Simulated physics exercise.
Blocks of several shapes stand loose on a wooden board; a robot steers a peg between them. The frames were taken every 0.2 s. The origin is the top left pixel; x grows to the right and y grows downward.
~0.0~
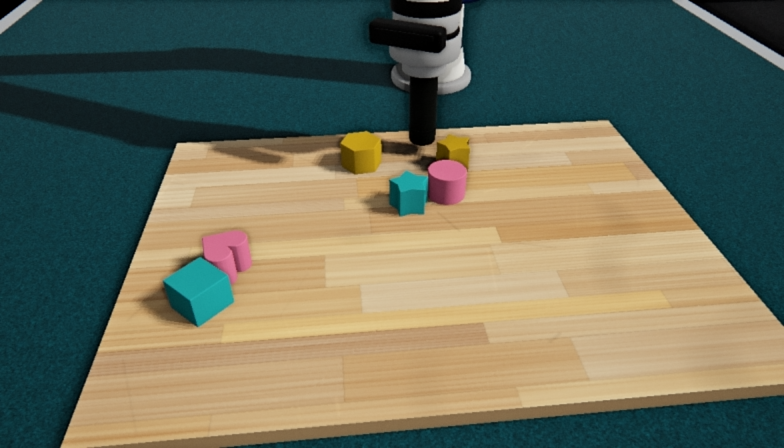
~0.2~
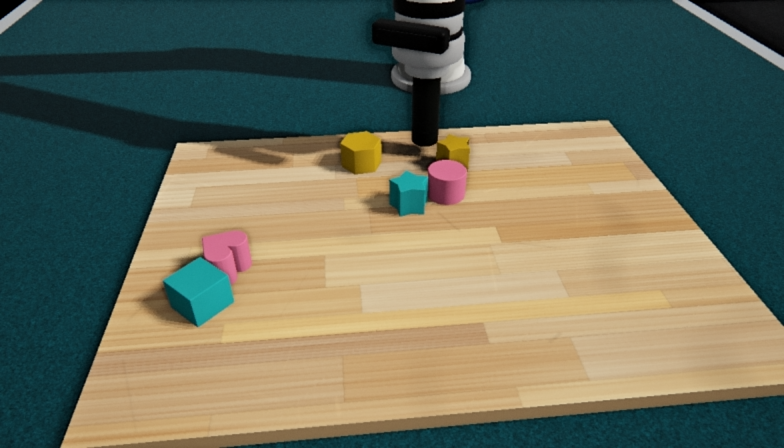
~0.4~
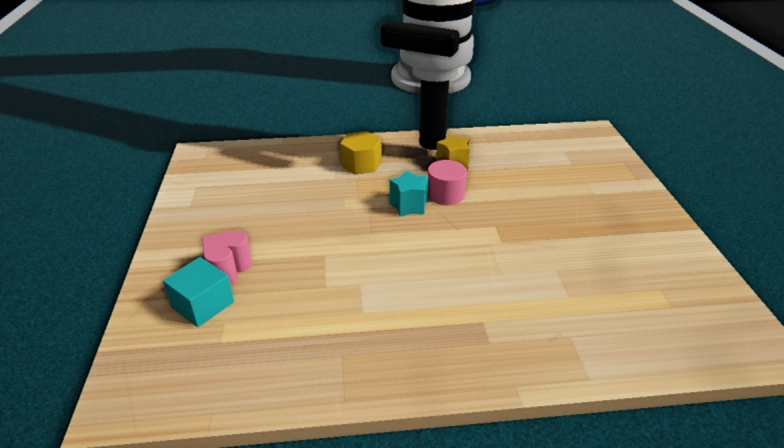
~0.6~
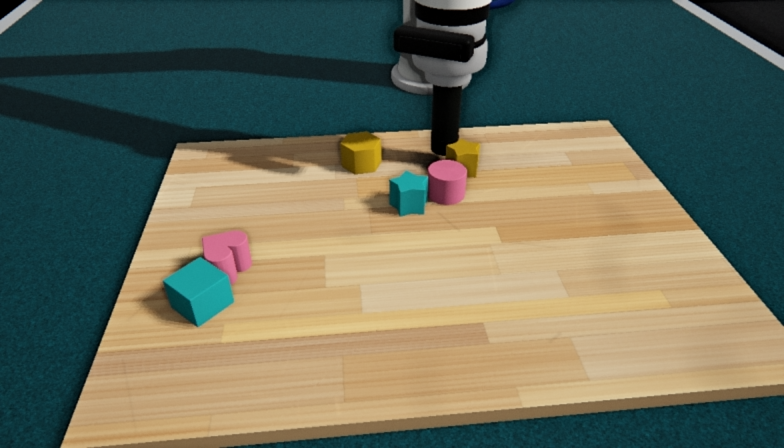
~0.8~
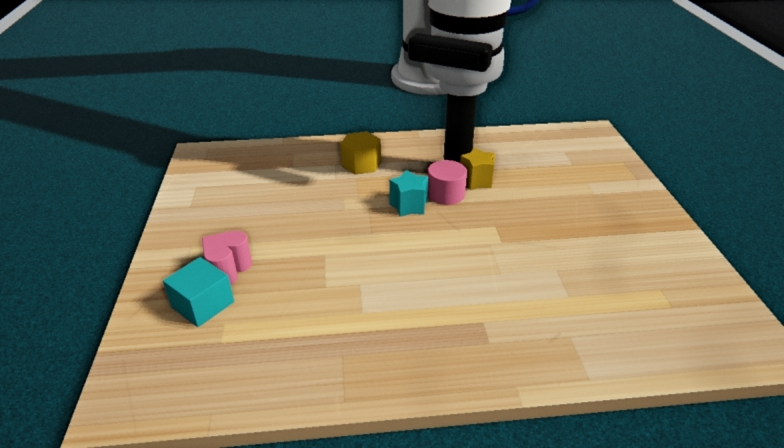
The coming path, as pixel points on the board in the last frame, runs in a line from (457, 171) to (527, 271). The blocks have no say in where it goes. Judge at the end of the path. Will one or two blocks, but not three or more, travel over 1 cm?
I expect so.
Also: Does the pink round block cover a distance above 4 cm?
My answer is no.
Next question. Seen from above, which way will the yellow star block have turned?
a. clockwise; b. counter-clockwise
That would be b.
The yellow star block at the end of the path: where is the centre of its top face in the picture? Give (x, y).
Final place: (514, 178).
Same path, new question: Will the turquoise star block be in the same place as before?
Yes.
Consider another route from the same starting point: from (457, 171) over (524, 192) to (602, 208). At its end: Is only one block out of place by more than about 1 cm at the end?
It seems so.
What follows on the original path. One third of the way, peg (478, 188); pink round block (446, 179); yellow star block (509, 176), turned 45° anticlockwise.
Two thirds of the way, peg (502, 221); pink round block (446, 179); yellow star block (514, 178), turned 70° anticlockwise.
At the end, peg (529, 259); turquoise star block in place; pink round block (446, 179); yellow star block (514, 178), turned 70° anticlockwise.
